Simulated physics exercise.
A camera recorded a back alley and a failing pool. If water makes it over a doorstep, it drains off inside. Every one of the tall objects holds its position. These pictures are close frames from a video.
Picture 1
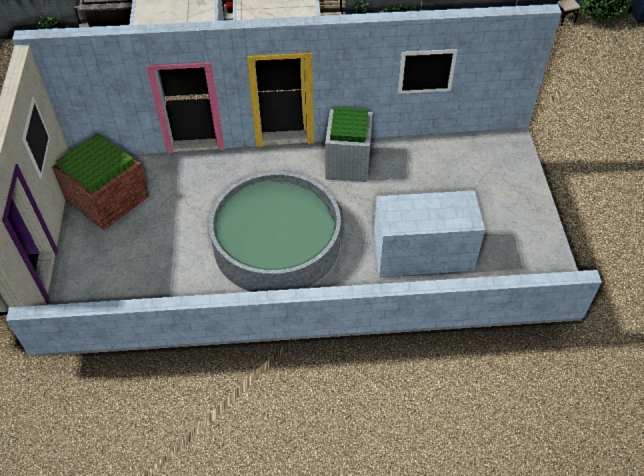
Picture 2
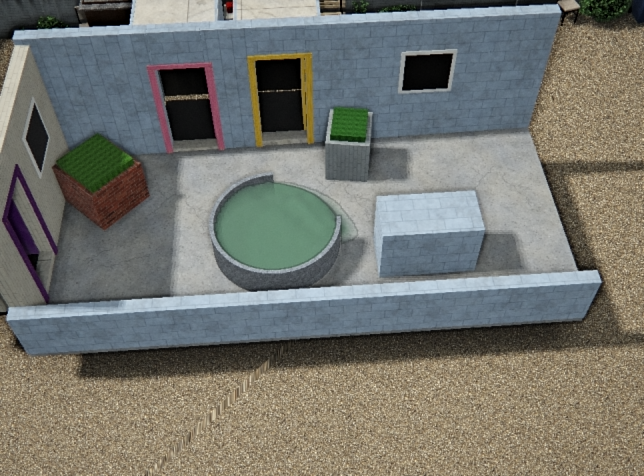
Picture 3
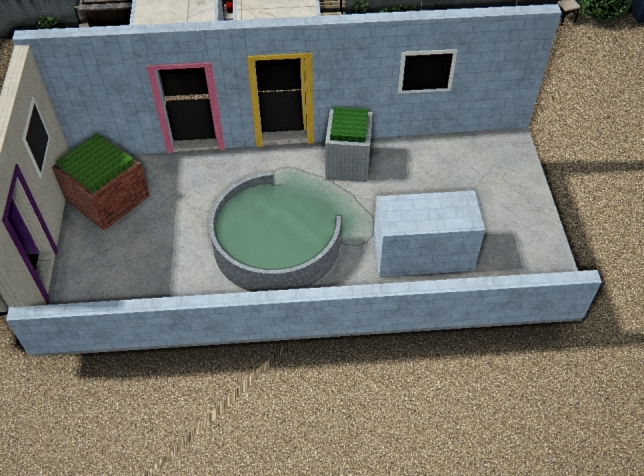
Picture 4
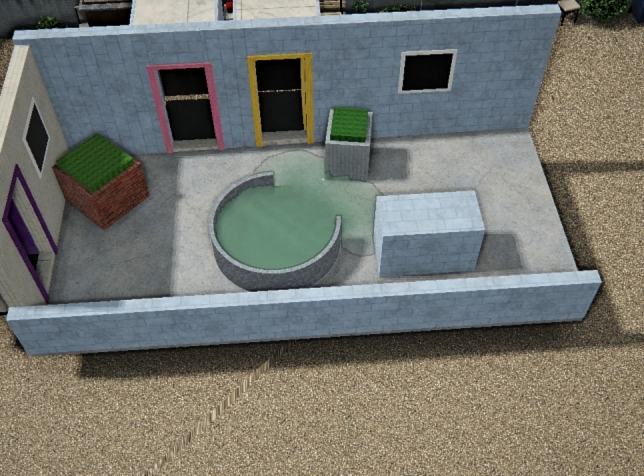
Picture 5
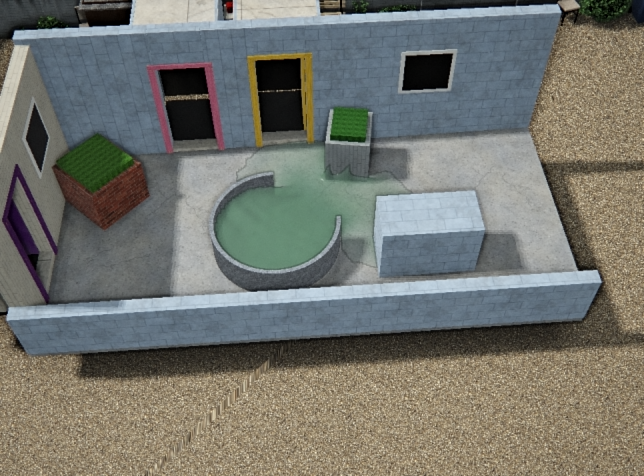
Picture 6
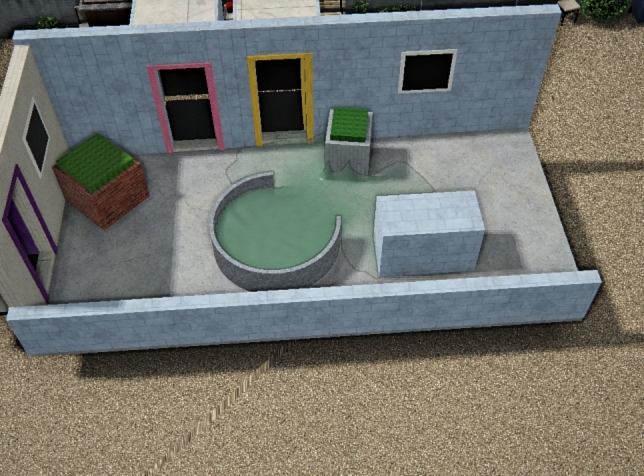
Green water pouring through a gap in the round pool's far side, spreading across the walled yard around a grass-topped planter.
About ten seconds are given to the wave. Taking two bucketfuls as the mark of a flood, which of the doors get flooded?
The purple door stays below the mark, the yellow door gets flooded, the pink door stays below the mark.
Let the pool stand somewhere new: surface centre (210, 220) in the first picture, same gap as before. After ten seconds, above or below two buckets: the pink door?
I'd say the pink door tops the limit.
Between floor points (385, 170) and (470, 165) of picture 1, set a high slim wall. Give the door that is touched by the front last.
My choice is the door marked purple.
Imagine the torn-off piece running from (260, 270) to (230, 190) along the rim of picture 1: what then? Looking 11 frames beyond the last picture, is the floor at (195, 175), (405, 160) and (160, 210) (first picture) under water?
In the order given: Untouched, untouched and swamped.
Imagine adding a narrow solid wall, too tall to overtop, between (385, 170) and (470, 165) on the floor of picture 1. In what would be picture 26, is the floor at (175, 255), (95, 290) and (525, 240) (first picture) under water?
Lab note - point 1: Parched; point 2: Parched; point 3: Inundated.
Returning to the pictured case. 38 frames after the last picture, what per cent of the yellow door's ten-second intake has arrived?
Around 100 %.
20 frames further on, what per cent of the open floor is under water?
That works out to some 60 in a hundred.
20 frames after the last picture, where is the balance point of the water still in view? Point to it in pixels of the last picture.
I'd say near (320, 201).
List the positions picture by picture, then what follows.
In the first frame, the round pool at (275, 223) is whole and still.
In the second frame, water pours out on the round pool's far side and has run to (352, 236).
In the third frame, water pours out on the round pool's far side and has run to (368, 234).
In the fourth frame, water pours out on the round pool's far side and has run to (275, 159).
In the fifth frame, water pours out on the round pool's far side and has run to (271, 146).
In the sixth frame, water pours out on the round pool's far side and has run to a hidden place.
A moment on, water covers 30 % of the floor; the purple door not reached, the yellow door under two buckets in, the pink door wet at the sill, nothing in.
Next, water covers 45 % of the floor; the purple door not reached, the yellow door over two buckets in, the pink door wet at the sill, nothing in.
Then, water covers 60 % of the floor; the purple door not reached, the yellow door far over two buckets in, the pink door wet at the sill, nothing in.
Later, water covers 65 % of the floor; the purple door wet at the sill, nothing in, the yellow door far over two buckets in, the pink door wet at the sill, nothing in.
In the end, water covers 80 % of the floor; the purple door wet at the sill, nothing in, the yellow door far over two buckets in, the pink door wet at the sill, nothing in.
